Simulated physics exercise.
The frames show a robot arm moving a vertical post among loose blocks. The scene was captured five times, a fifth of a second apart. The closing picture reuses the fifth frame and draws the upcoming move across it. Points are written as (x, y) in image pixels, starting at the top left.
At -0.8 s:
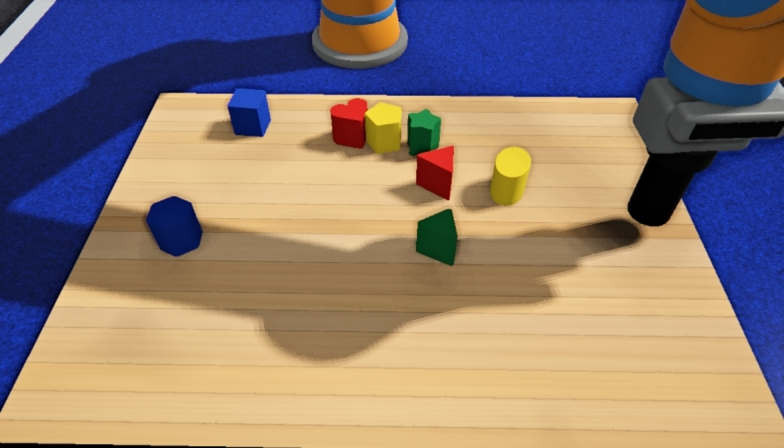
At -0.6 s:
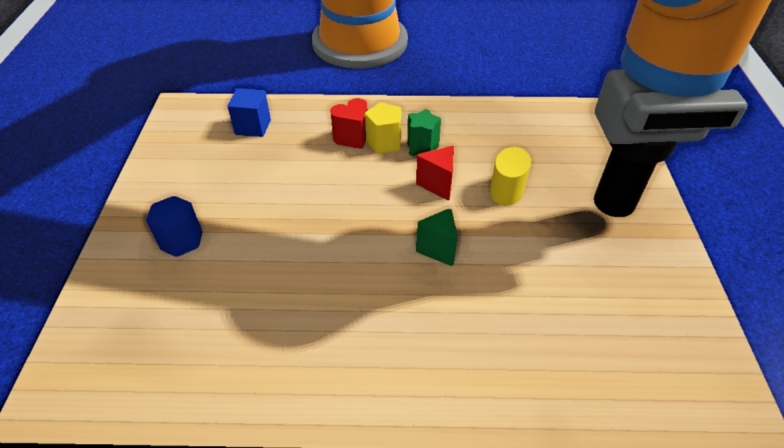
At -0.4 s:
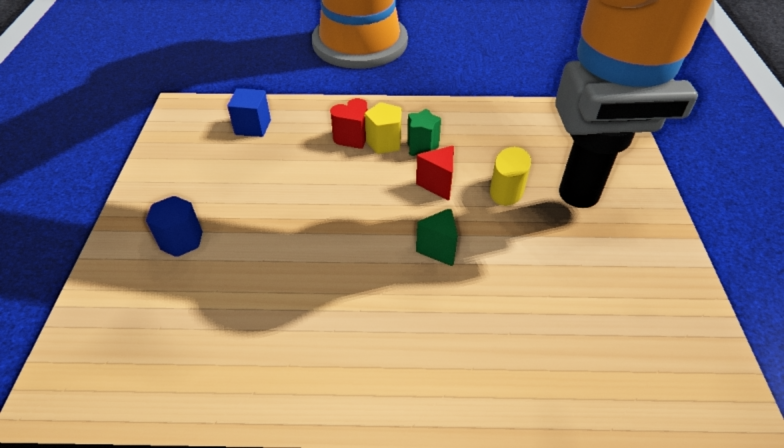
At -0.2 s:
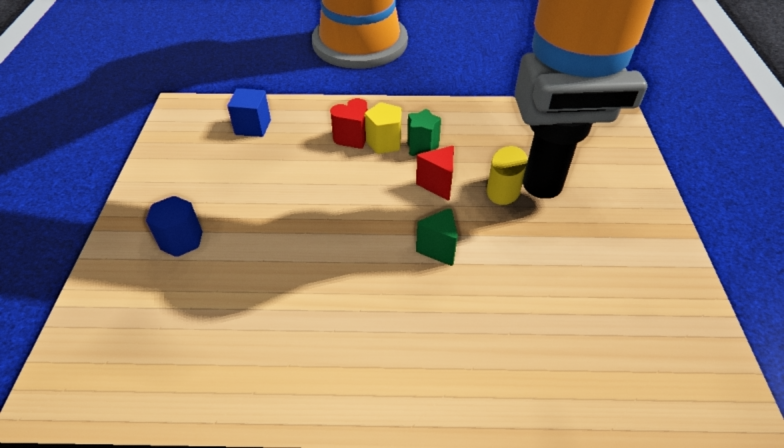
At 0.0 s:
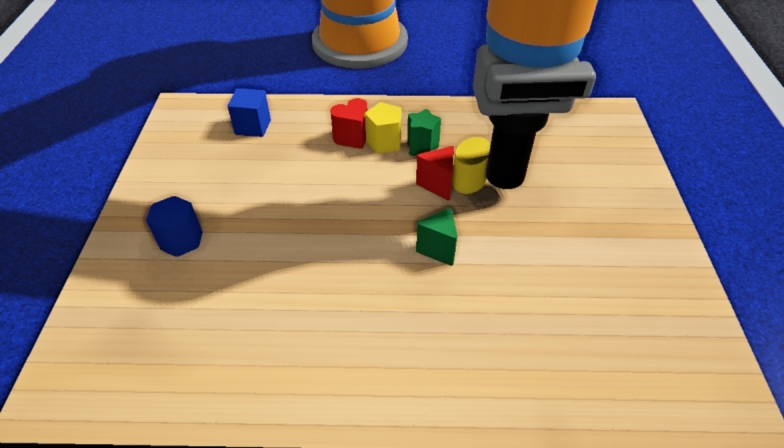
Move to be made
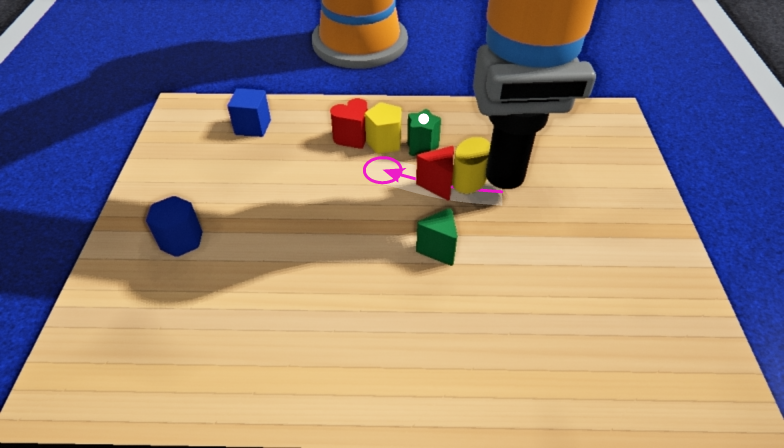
The robot arm moves its black post left and pushes the yellow block toward the red triangle.
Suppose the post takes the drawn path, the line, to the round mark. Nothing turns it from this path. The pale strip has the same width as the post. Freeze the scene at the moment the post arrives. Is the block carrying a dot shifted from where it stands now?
I'd say yes.
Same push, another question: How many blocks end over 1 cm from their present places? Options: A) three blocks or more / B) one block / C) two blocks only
My answer is option A.
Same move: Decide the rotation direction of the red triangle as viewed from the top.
It spins anti-clockwise.
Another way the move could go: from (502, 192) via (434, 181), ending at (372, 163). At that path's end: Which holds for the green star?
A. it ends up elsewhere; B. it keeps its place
The correct letter is A.
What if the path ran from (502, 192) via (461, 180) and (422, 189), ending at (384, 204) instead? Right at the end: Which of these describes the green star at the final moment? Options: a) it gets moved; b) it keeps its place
Choice a: It gets moved.
Path on the board, from (502, 192) over (440, 185) to (383, 170); the dot is on the green star.
What follows on the original path. One third of the way, post at (462, 174); red triangle at (415, 155), turned 45° anticlockwise; yellow oval block at (439, 140), turned 45° clockwise.
Two thirds of the way, post at (421, 166); yellow five-sided block at (383, 110), turned 15° anticlockwise; green star at (418, 108); red triangle at (380, 149), turned 45° anticlockwise; yellow oval block at (414, 127), turned 95° clockwise.
At the end, post at (382, 156); yellow five-sided block at (381, 106), turned 35° anticlockwise; green star at (420, 104), turned 20° clockwise; red triangle at (349, 143), turned 25° anticlockwise; yellow oval block at (408, 122), turned 120° clockwise.
